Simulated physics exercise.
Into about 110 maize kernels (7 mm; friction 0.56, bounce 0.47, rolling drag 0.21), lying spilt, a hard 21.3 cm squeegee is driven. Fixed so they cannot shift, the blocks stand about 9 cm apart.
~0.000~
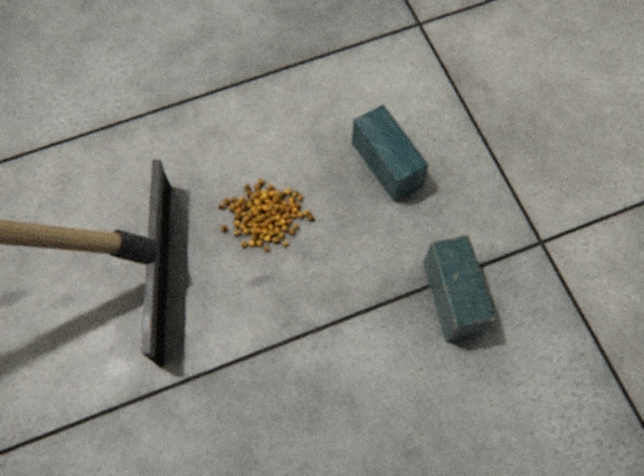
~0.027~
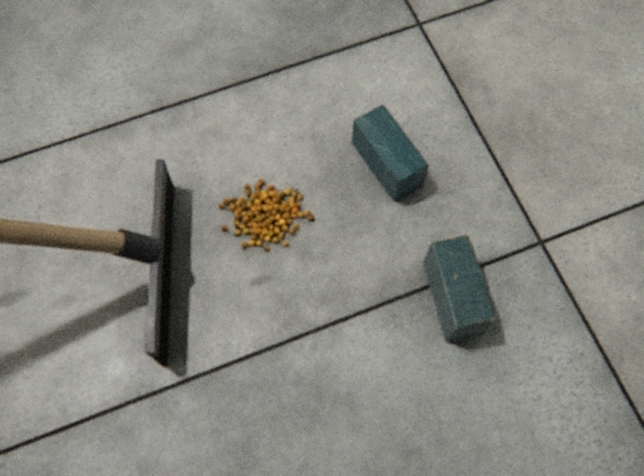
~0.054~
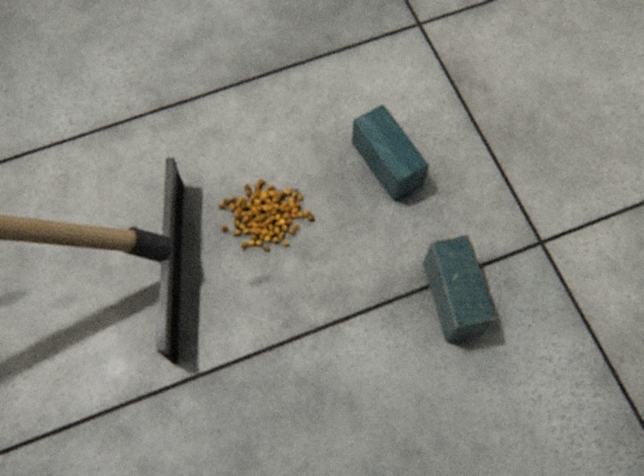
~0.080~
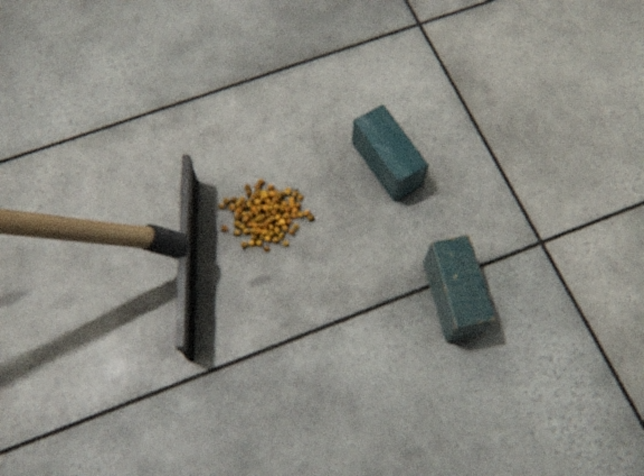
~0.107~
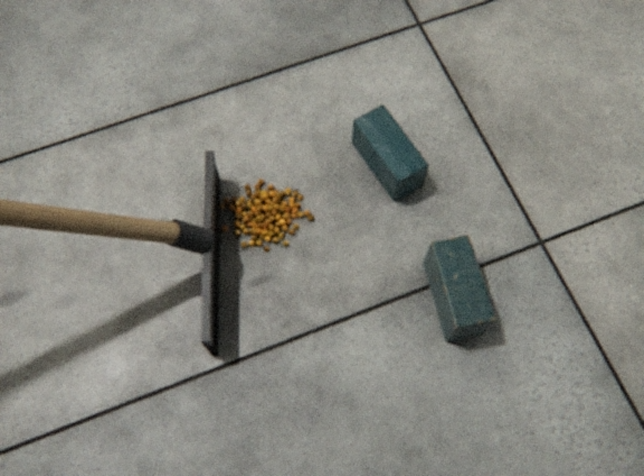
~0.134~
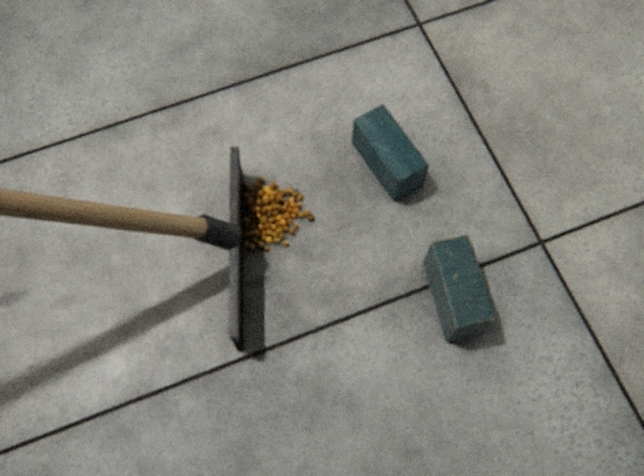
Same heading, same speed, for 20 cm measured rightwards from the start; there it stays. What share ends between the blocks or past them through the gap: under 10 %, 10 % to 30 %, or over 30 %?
Ending in the gap or beyond it through the gap: A mid-sized portion.
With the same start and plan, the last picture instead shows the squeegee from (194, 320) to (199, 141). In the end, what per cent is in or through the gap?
I'd say 0 per cent winds up through the gap.
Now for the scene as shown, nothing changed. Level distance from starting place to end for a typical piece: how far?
Roughly 14 cm.
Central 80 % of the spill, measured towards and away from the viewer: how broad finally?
I'd guess near 14 cm, give or take.
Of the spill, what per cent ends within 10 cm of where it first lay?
Near 10 in a hundred.
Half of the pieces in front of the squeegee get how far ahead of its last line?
Roughly 5 cm ahead of the line.
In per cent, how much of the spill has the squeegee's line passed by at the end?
I'd say some 0 per cent.
After 0.26 s, squeegee 19 cm from its start, spill 14 cm wide; round the far block 5 %, held up before the blocks 95 %.
After 0.39 s, squeegee 20 cm from its start, spill 17 cm wide; in or through the gap 10 %, round the far block 5 %, held up before the blocks 85 %.
Then, at 0.50 s, squeegee 20 cm from its start, spill 18 cm wide; in or through the gap 20 %, round the far block 5 %, held up before the blocks 75 %.
At rest (1.0 s), in or through the gap 20 %, round the near block 0 %, round the far block 5 %, held up before the blocks 75 %.
